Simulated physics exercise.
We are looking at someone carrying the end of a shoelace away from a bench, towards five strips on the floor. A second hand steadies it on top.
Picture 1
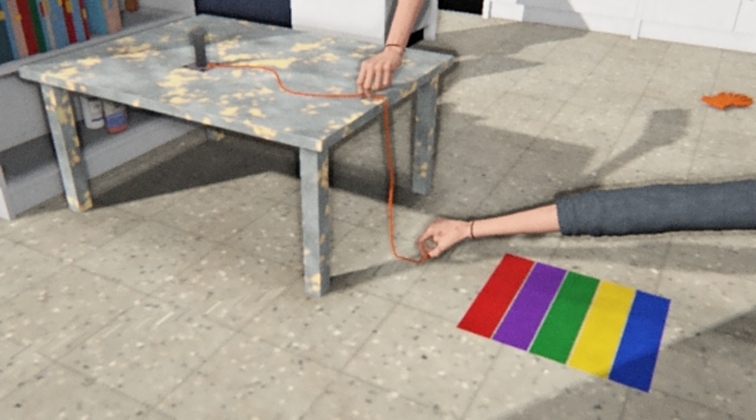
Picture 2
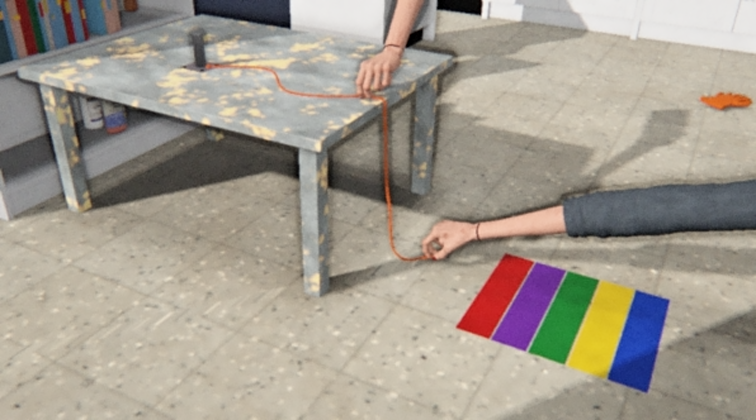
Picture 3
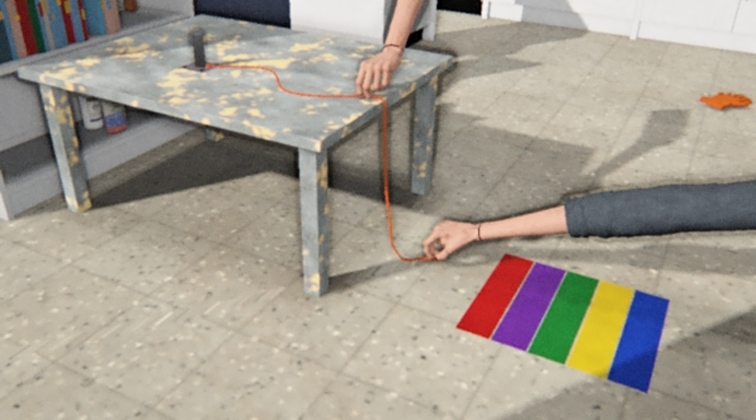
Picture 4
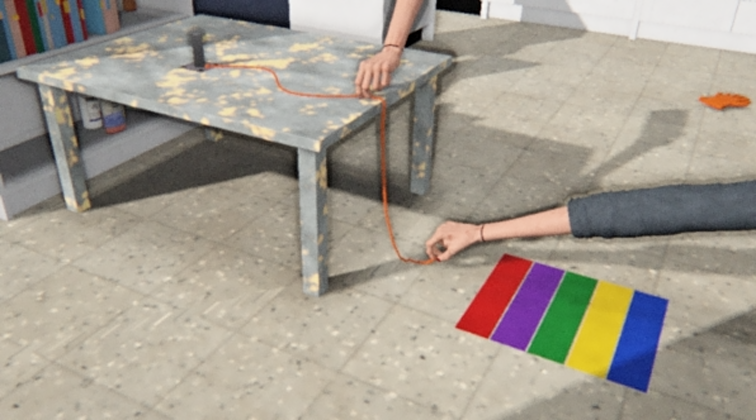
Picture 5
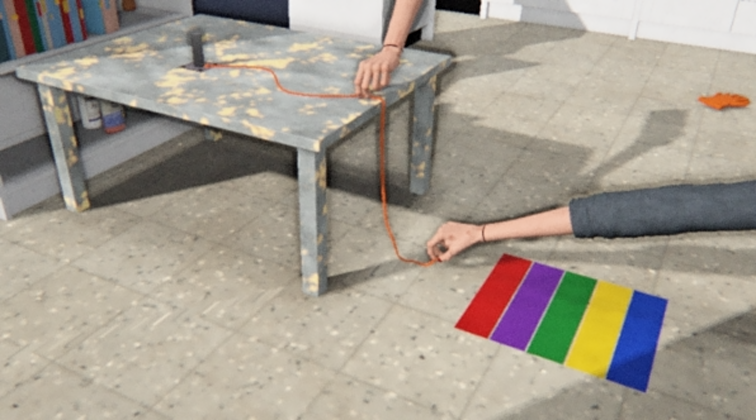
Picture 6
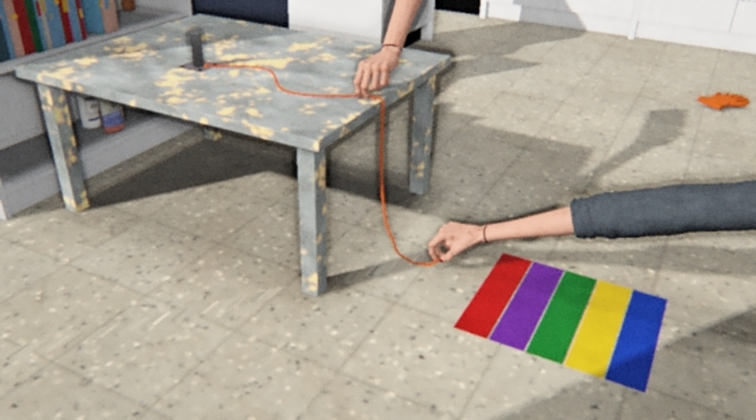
The free end of an orange shoelace, pinched in a hand just above the floor, starts left of the red strip, hanging down from the bench's edge. The hand draws it very slightly right, while another hand stays on the lace at the tabletop and the five colored strips lie still.
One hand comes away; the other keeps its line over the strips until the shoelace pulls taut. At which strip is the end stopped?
Over green.
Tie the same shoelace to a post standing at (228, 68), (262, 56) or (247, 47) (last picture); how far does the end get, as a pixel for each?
In that order: (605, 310), (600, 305) and (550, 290).
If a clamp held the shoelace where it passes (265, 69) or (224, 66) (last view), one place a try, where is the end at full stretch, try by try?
In that order: (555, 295) and (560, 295).
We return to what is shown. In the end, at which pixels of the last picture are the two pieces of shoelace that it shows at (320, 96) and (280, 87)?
At (353, 96), then (309, 87).
Soon after, end near (511, 280); over red.
Then, end near (546, 291); over purple.
At full stretch, end near (566, 297); over green. The end stops over the green strip.
